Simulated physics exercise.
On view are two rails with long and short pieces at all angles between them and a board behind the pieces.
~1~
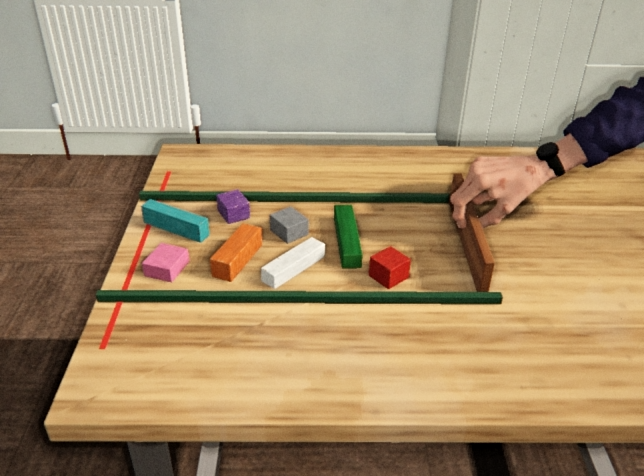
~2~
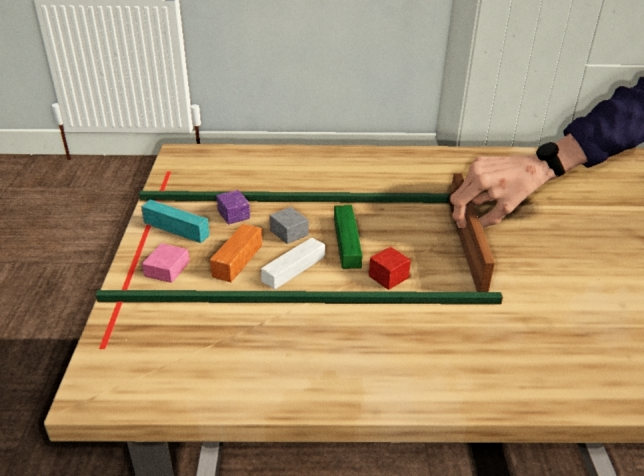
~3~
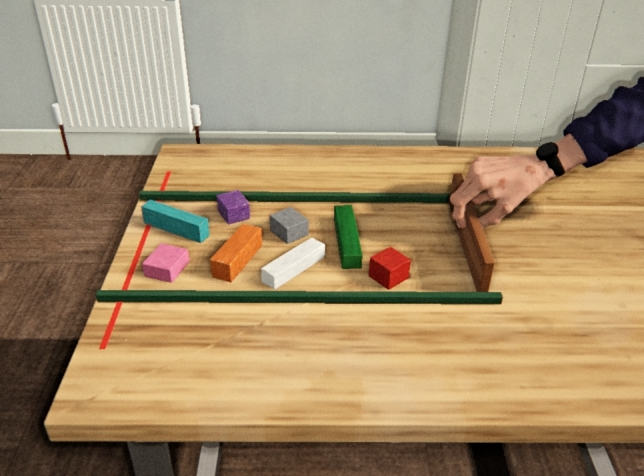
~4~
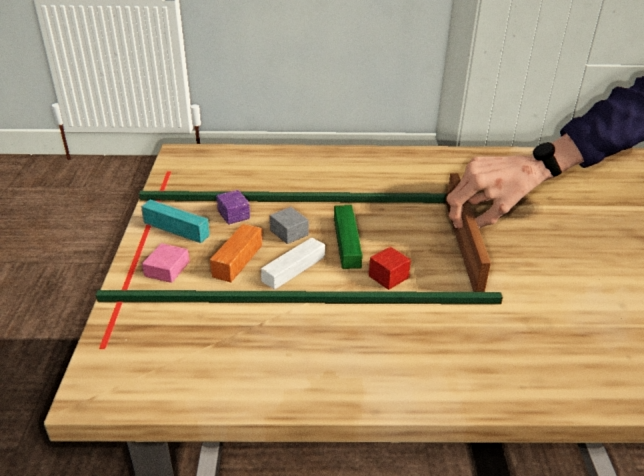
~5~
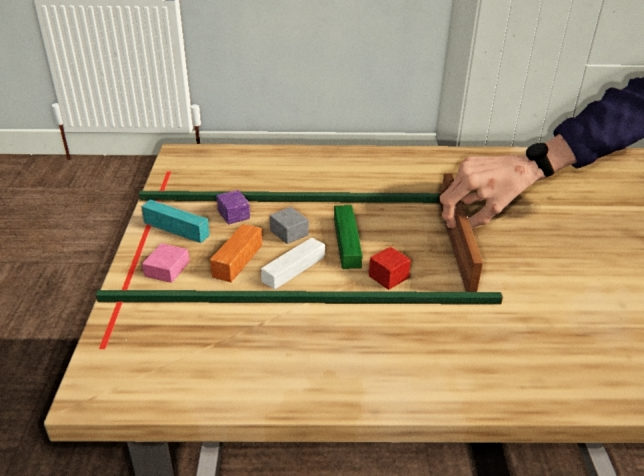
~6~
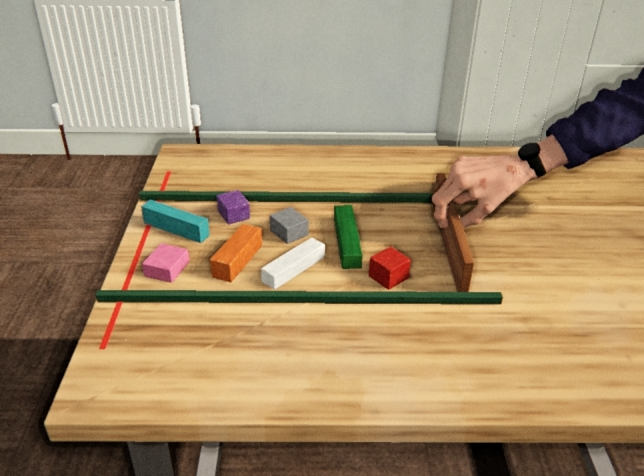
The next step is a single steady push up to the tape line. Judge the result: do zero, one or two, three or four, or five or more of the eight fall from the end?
Five or more of them fall from the end.
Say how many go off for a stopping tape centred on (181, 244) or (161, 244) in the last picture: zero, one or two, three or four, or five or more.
First place: Just one or two; second place: Three to four.
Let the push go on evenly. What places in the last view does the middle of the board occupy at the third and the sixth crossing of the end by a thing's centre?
(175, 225), later (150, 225).
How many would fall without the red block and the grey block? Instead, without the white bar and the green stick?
That makes 4 fallen, then 3 fallen in the other try.
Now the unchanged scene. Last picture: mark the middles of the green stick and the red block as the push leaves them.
Answer: First (134, 232), after that (114, 266).
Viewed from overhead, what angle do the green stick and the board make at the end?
I'd estimate about 0 degrees.
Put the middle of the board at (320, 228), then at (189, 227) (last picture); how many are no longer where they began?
Tally: First 4; then 8.
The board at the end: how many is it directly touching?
Number: 2.
Soon after, none off yet; turquoise bar at rest near (175, 221); pink block at rest near (166, 263); purple block at rest near (233, 207).
In the end, the number that fall off is five or more; gone, white bar, grey block, orange bar, purple block, pink block and turquoise bar.
